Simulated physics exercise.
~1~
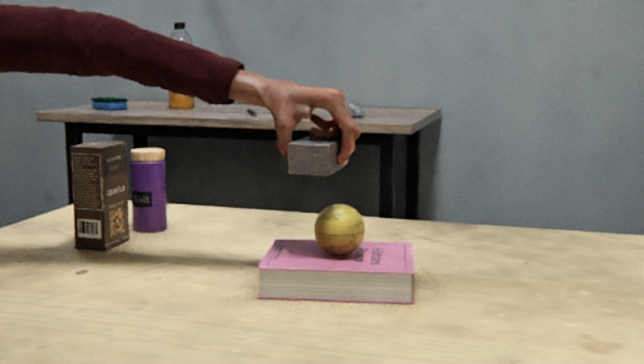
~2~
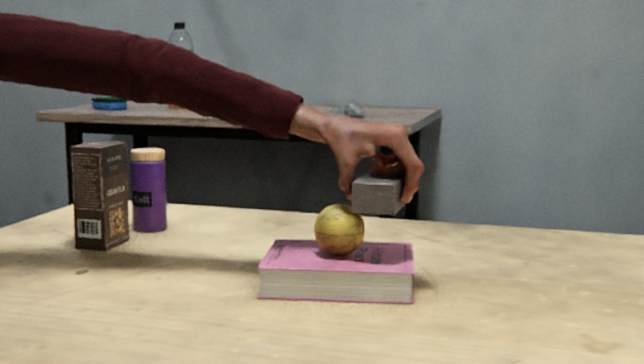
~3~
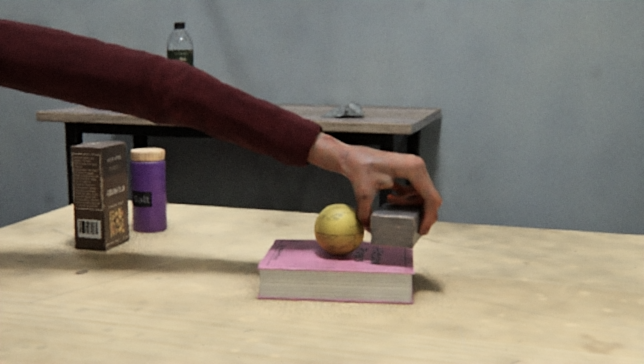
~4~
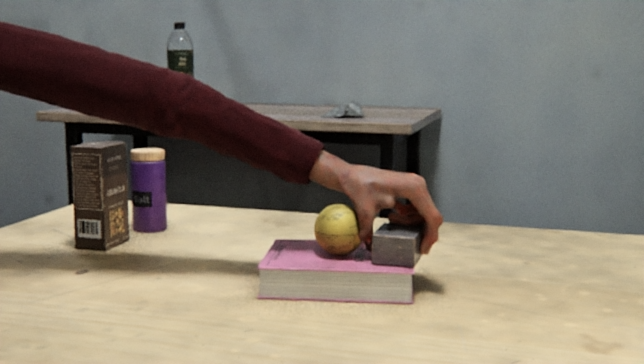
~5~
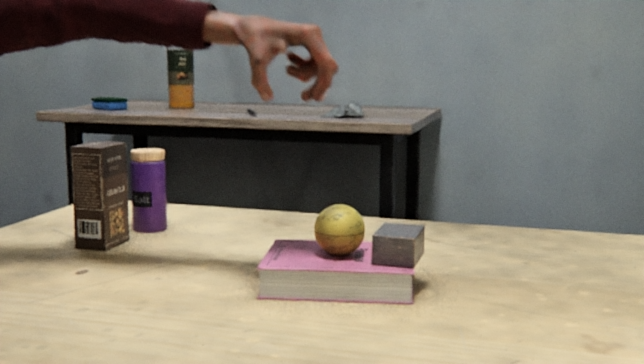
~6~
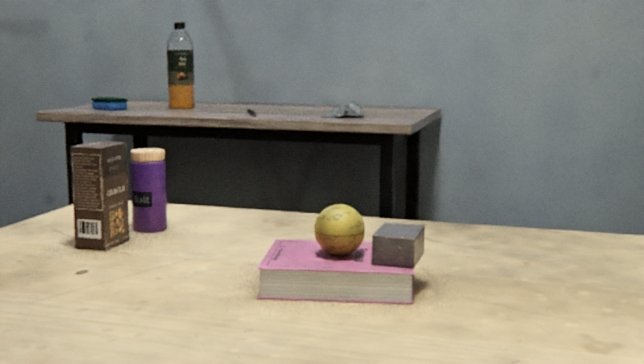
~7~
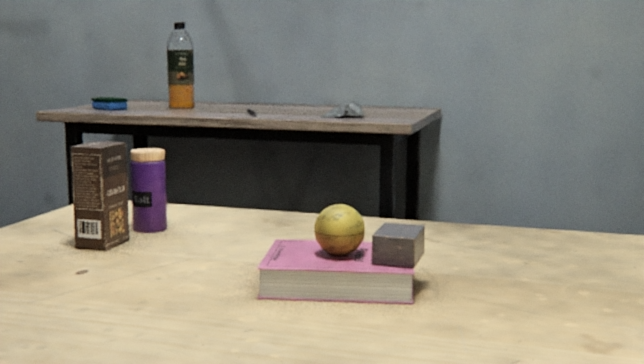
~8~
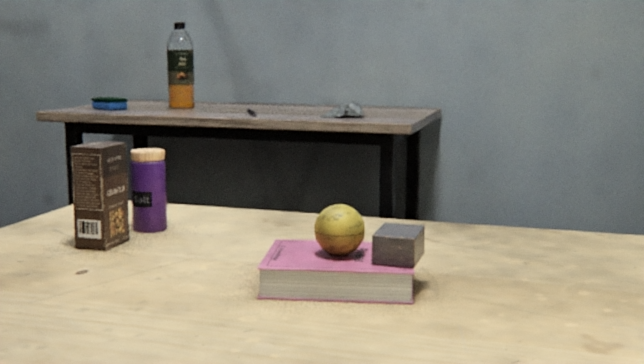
The clip opens on a pale wooden table where a yellow ball rests on a pink book, with a brown carton and a purple jar standing to the left. A hand in a dark red sleeve reaches in from the left, holding a grey block above the ball. It carries the block to the right and down past the ball, then lowers it onto the right end of the book. The fingers let go, and the arm draws back to the left and out of view. The block stays beside the ball on the book, and the pile holds still.
